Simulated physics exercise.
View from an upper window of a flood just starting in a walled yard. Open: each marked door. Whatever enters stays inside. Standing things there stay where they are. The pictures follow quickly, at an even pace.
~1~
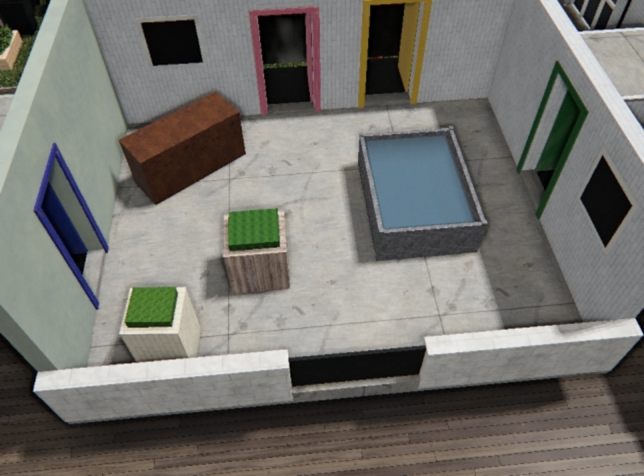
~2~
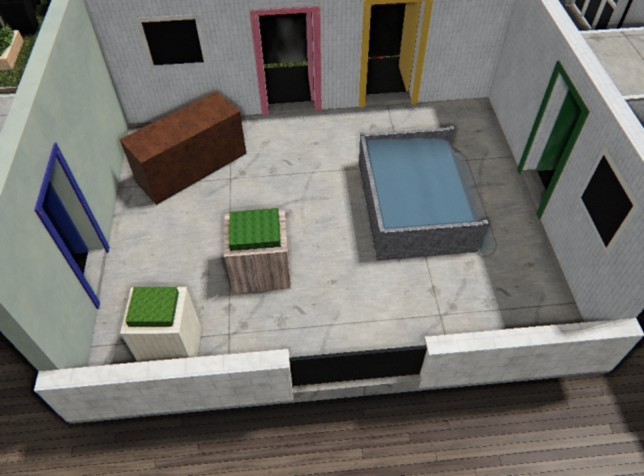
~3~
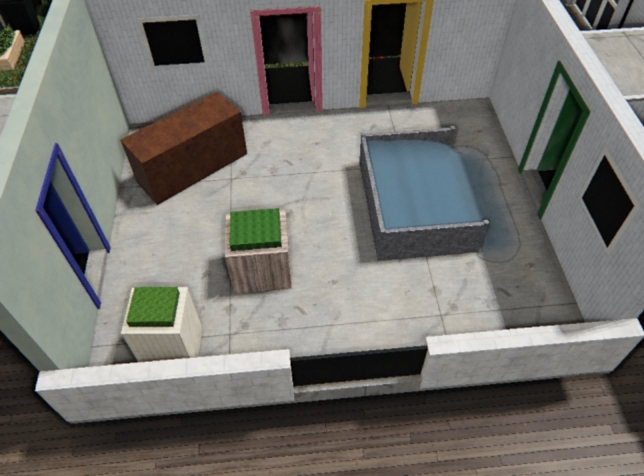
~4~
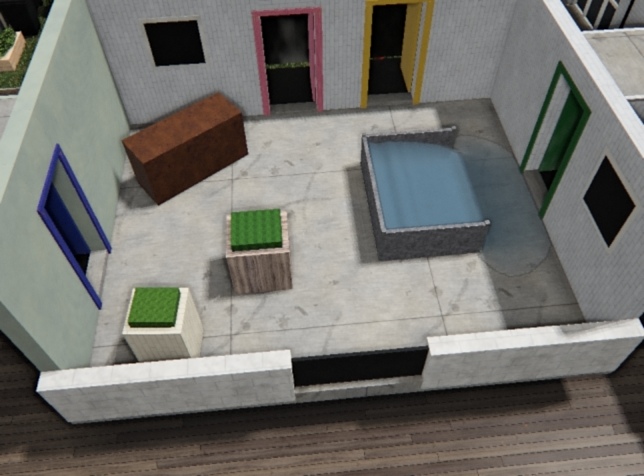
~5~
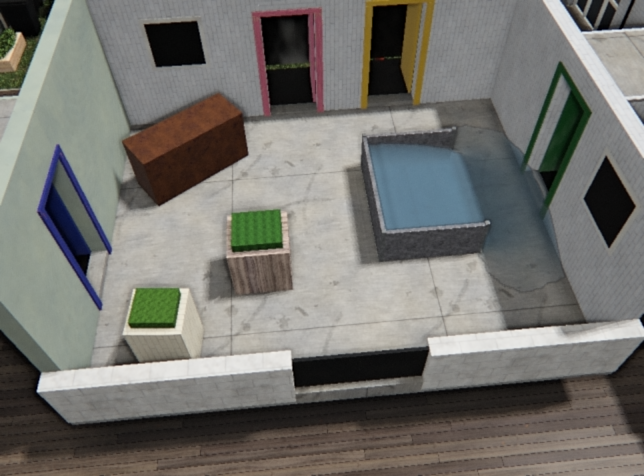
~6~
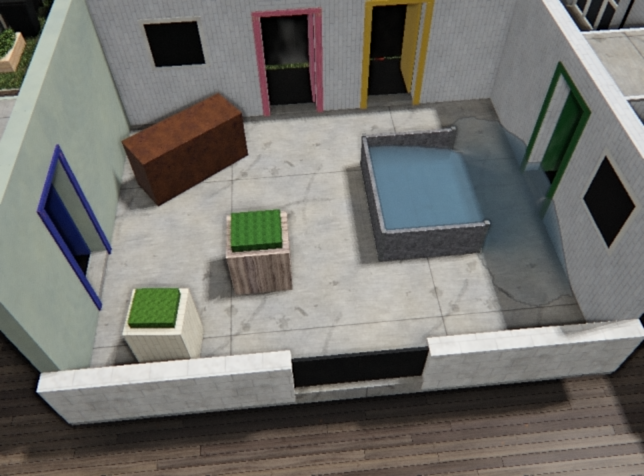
A walled yard with pale stone paving is seen from high above, a grey-rimmed tank of blue water standing right of centre. Pink and yellow doorways line the back wall, blue and green ones the sides, with a brown block and two grass-topped boxes at left and centre. The tank's right side opens and water pours out, spreading across the paving to the right-hand wall, while the view stays almost still.
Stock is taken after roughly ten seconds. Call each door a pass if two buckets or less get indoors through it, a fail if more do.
Green door: Fail, blue door: Pass, yellow door: Pass, pink door: Pass.
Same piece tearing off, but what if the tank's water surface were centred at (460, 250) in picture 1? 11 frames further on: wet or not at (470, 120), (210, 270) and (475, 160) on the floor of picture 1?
Spot one is touched, spot two is not touched, spot three is touched.
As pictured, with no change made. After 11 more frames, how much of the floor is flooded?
It comes to roughly 25 in a hundred.
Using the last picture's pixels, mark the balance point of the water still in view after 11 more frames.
The water centres close to (478, 208).
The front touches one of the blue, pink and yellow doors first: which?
The yellow-painted one comes first.
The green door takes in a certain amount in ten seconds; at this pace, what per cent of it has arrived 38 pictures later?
I get 100 per cent.
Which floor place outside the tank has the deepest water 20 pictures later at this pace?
My finger goes to (589, 336).
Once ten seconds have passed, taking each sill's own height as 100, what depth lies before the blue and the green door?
Estimate, in order: 70 and 40 percent.
A moment on, water covers 15 % of the floor; the green door far over two buckets in, the blue door not reached, the yellow door not reached, the pink door not reached.
Next, water covers 25 % of the floor; the green door far over two buckets in, the blue door not reached, the yellow door wet at the sill, nothing in, the pink door not reached.
Then, water covers 50 % of the floor; the green door far over two buckets in, the blue door not reached, the yellow door wet at the sill, nothing in, the pink door wet at the sill, nothing in.
Later, water covers 90 % of the floor; the green door far over two buckets in, the blue door wet at the sill, nothing in, the yellow door wet at the sill, nothing in, the pink door wet at the sill, nothing in.
In the end, water covers 95 % of the floor; the green door far over two buckets in, the blue door wet at the sill, nothing in, the yellow door wet at the sill, nothing in, the pink door wet at the sill, nothing in.
